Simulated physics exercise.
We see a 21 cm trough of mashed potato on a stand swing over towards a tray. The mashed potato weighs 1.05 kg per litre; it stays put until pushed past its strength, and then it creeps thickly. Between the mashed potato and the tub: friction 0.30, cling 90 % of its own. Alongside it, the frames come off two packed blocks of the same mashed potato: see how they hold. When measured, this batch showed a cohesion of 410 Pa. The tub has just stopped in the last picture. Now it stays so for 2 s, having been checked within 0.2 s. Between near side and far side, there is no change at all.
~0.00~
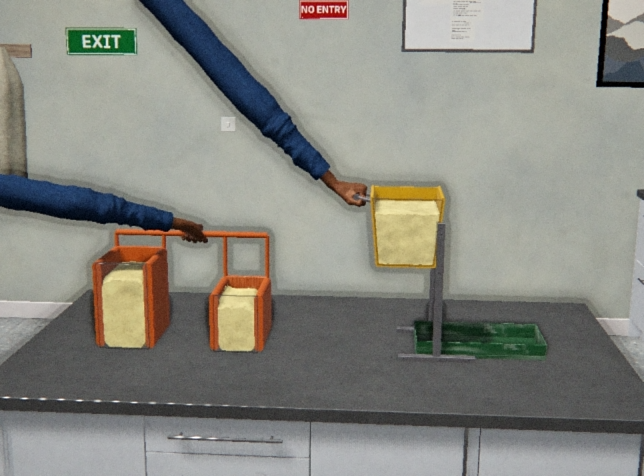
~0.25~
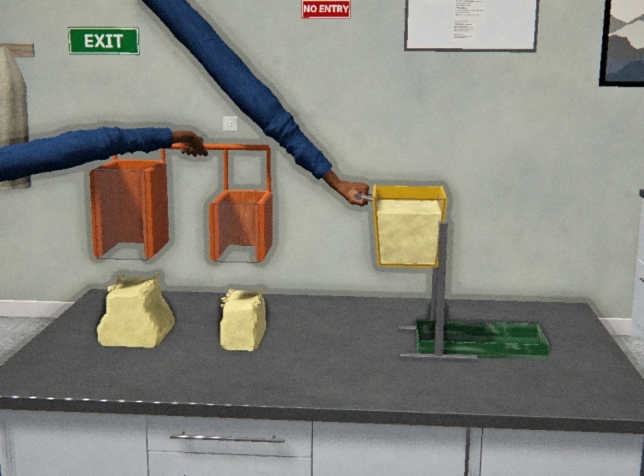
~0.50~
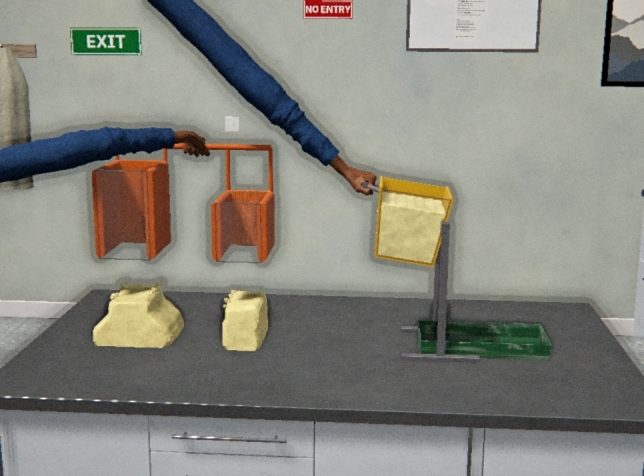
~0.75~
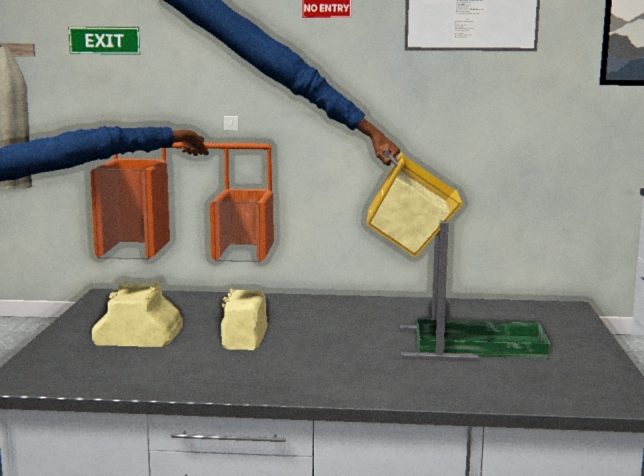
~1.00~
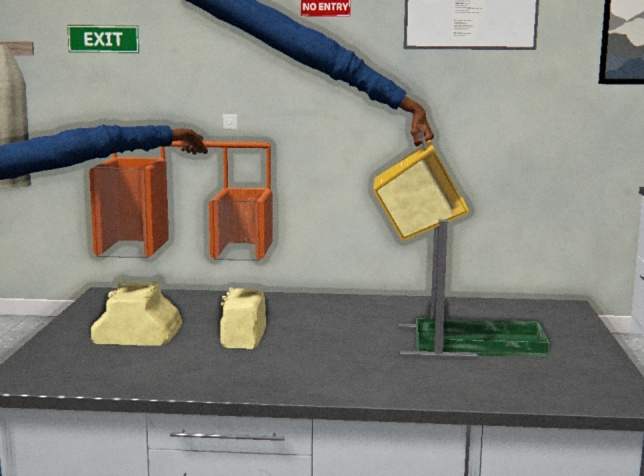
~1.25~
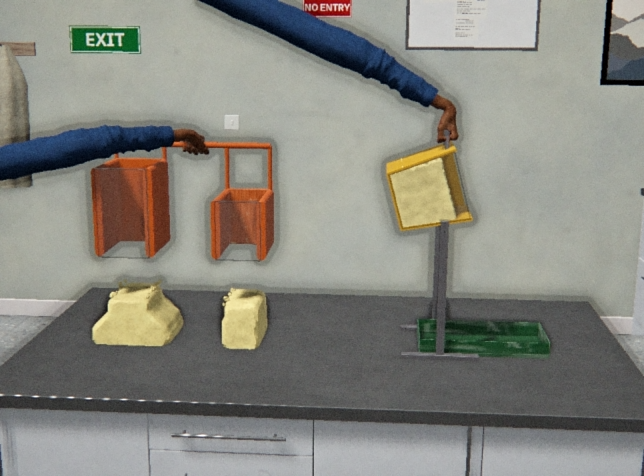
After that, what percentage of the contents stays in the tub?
100 %.
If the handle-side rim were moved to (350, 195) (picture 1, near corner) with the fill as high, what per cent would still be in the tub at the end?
100 %, roughly.
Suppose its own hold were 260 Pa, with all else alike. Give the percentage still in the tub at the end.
Around 100 per cent.
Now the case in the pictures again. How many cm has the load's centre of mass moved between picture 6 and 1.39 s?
Measured shift, roughly 0 cm.
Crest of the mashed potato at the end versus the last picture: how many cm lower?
Roughly 0 cm.
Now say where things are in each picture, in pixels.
Handle-side rim at (374, 198), tilt 0 degrees; highest point of the mashed potato at (381, 212); test blocks 23 cm, 15 cm high (left to right), in the first picture.
Handle-side rim at (376, 197), tilt 0 degrees; highest point of the mashed potato at (383, 212); test blocks 18 cm, 15 cm high (left to right), in the second picture.
Handle-side rim at (383, 188), tilt 8 degrees; highest point of the mashed potato at (387, 204); test blocks 16 cm, 15 cm high (left to right), in the third picture.
Handle-side rim at (404, 164), tilt 33 degrees; highest point of the mashed potato at (400, 180); test blocks 16 cm, 15 cm high (left to right), in the fourth picture.
Handle-side rim at (434, 151), tilt 59 degrees; highest point of the mashed potato at (420, 163); test blocks 16 cm, 15 cm high (left to right), in the fifth picture.
Handle-side rim at (456, 152), tilt 75 degrees; highest point of the mashed potato at (438, 161); test blocks 16 cm, 15 cm high (left to right), in the sixth picture.
By 1.39 s, the tub is at 75 degrees and holds 100 %.
By 1.56 s, the tub is at 75 degrees and holds 100 %.
By 1.73 s, the tub is at 75 degrees and holds 100 %.
By 1.90 s, the tub is at 75 degrees and holds 100 %.
By 3.25 s, at the end, the tub is at 75 degrees and holds 100 %.
